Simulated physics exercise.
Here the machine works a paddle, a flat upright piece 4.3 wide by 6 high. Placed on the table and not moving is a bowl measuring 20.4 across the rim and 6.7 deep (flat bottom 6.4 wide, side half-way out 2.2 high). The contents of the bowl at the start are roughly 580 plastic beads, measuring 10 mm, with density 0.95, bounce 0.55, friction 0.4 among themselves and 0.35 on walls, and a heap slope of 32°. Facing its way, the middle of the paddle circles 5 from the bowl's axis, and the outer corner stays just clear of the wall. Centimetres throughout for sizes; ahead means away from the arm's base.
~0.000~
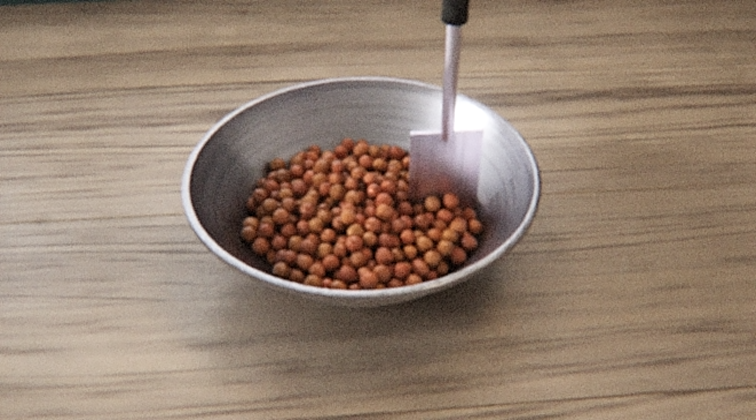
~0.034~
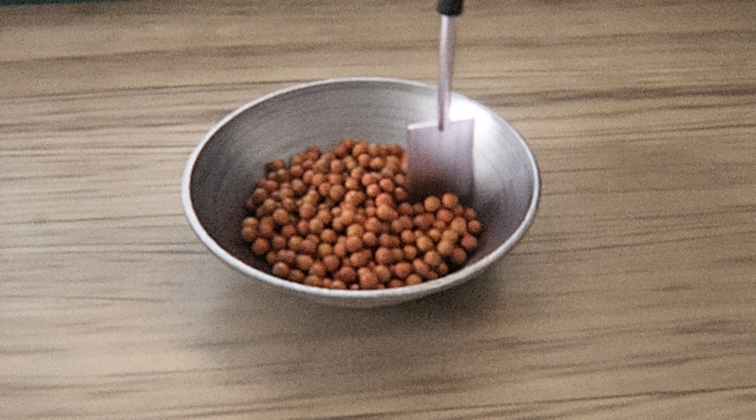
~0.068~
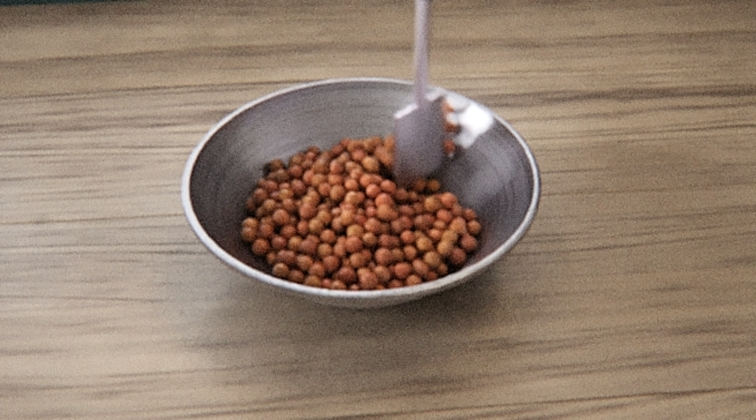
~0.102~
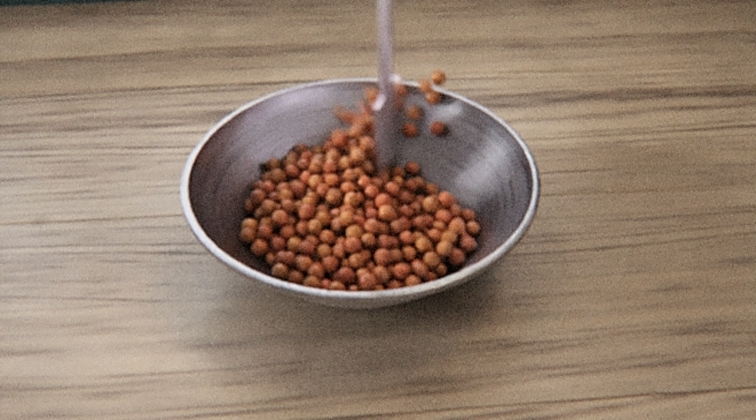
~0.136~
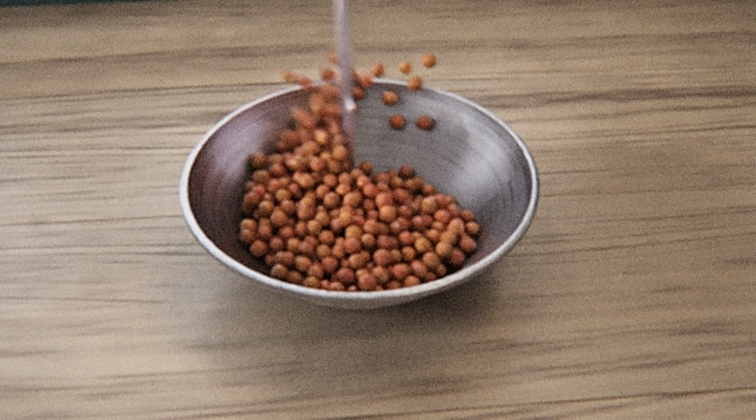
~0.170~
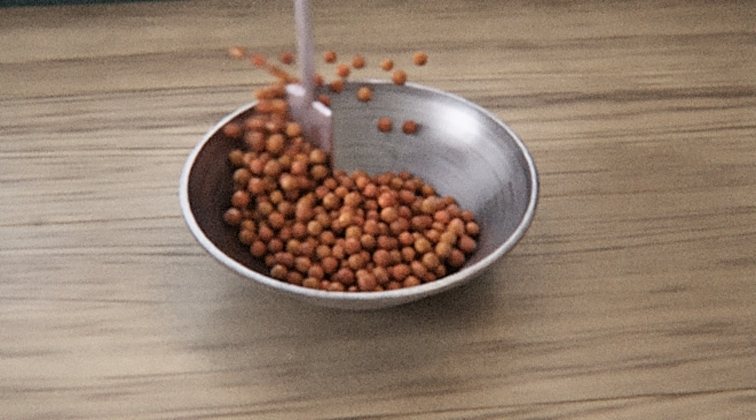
A paddle sweeps left through a bowl of brown beads, flinging some above the rim.
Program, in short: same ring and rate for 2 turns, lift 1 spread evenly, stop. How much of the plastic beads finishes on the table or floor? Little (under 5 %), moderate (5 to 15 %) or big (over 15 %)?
Big.
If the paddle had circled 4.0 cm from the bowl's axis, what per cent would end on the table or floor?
It would be near 20 per cent.
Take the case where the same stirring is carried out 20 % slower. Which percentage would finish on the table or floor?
That would be some 15 percent.
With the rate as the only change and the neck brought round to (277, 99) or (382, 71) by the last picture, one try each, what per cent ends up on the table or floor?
It comes to close to 35 per cent and close to 5 per cent.
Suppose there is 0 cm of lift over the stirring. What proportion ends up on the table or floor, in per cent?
30 %.
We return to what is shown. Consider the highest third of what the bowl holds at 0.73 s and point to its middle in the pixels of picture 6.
Near pixel (356, 211).
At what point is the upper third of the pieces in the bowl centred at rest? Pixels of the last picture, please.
Centre, approx.: (365, 210).
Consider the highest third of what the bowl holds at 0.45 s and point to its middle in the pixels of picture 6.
Near (444, 193).
By 0.45 s, 356° round, highest piece 11 above the table; 477 in the bowl, 69 on the table or floor, 33 in flight or on the tool.
By 0.73 s, 228° round, highest piece 8 above the table; 450 in the bowl, 127 on the table or floor, 2 in flight or on the tool.
By 1.07 s, 0° round, highest piece 6 above the table; 446 in the bowl, 133 on the table or floor.
By 1.77 s, 0° round, highest piece 6 above the table; 446 in the bowl, 133 on the table or floor.
Final count, 446 in the bowl, 133 on the table or floor. That is 23 % on the table or floor.
